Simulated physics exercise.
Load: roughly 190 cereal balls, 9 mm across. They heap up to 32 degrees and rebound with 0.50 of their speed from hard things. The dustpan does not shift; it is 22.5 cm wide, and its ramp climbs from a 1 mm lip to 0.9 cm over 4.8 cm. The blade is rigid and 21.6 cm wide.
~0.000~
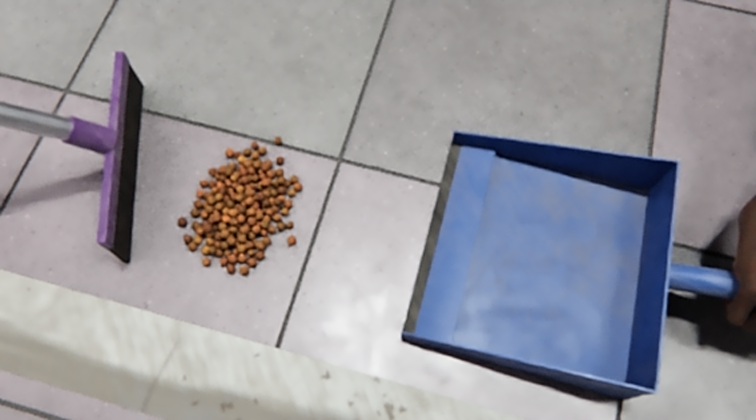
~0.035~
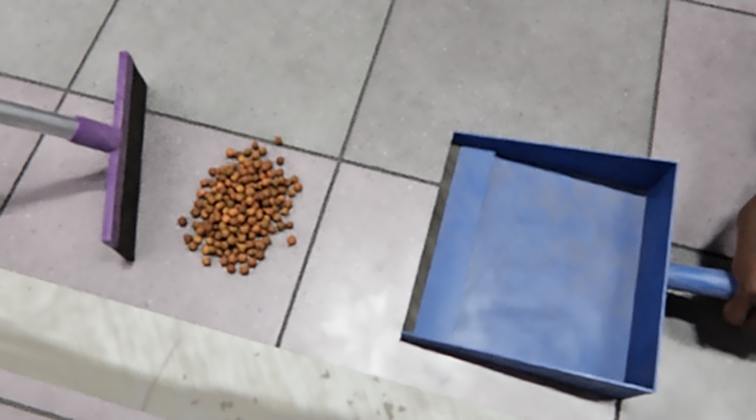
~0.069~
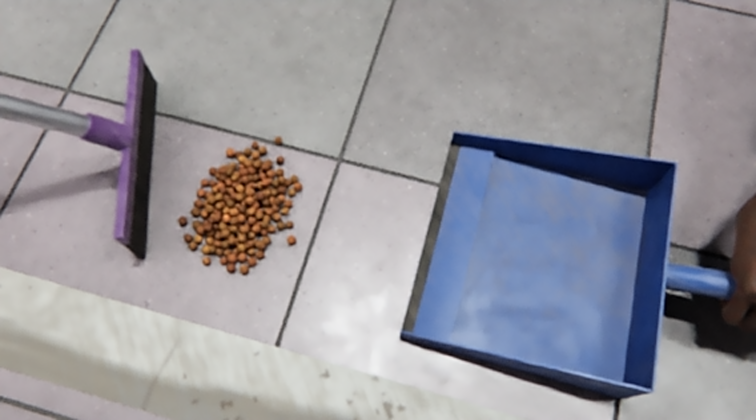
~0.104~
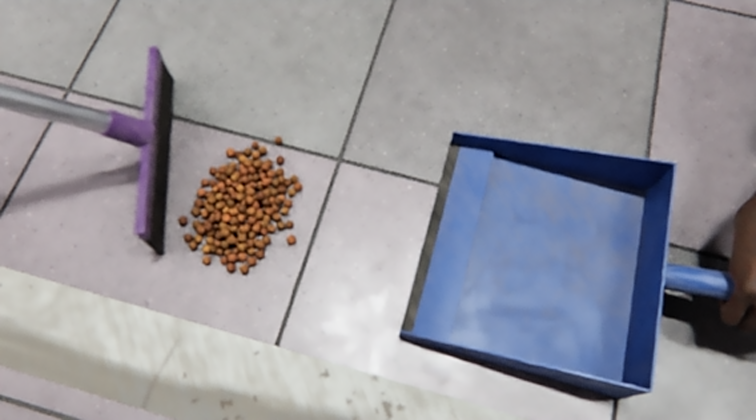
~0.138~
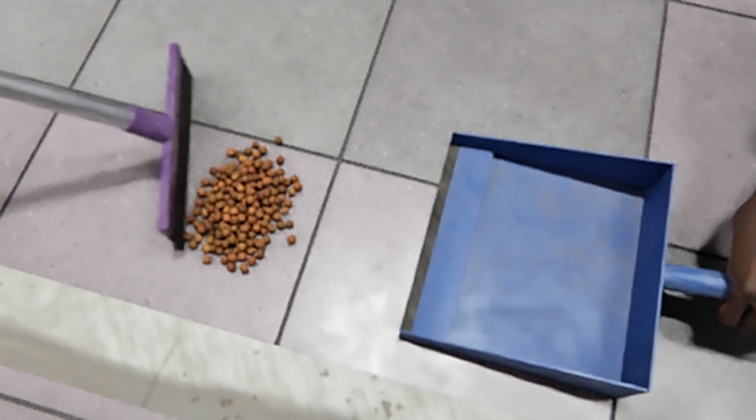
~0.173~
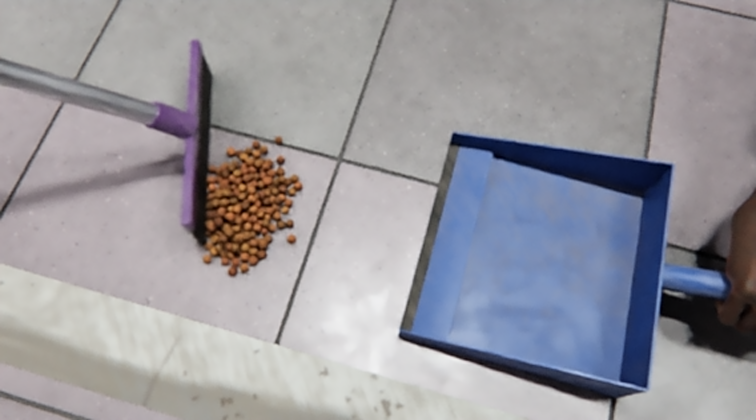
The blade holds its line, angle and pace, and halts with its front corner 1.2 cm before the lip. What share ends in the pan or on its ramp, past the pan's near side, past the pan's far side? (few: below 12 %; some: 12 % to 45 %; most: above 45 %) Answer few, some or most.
Pan some, near side few, far side some.
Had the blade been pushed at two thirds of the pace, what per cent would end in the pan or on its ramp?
Then about 20 per cent.
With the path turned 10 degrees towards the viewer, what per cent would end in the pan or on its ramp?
Then about 30 per cent.
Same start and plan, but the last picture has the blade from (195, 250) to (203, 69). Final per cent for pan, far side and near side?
Pan 35, far 10, near 5.
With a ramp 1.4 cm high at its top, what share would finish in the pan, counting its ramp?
In that case some 20 per cent.
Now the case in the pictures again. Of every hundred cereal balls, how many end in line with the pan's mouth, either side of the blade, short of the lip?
Roughly 50 per cent.
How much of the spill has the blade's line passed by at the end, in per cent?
About 30 per cent.
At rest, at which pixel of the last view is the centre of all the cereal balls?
Around (432, 172).
After 0.37 s, middle of the blade 15 cm from the lip; 0 % over the lip, far side 0 %, near side 0 %.
Then, at 0.49 s, middle of the blade 8 cm from the lip; 0 % over the lip, far side 10 %, near side 0 %.
After 0.75 s, middle of the blade 5 cm from the lip; 25 % over the lip, far side 25 %, near side 0 %.
By 1.6 s all is still; pan 20 %, near side 0 %, far side 25 %, in front of the lip or behind the blade 50 %.
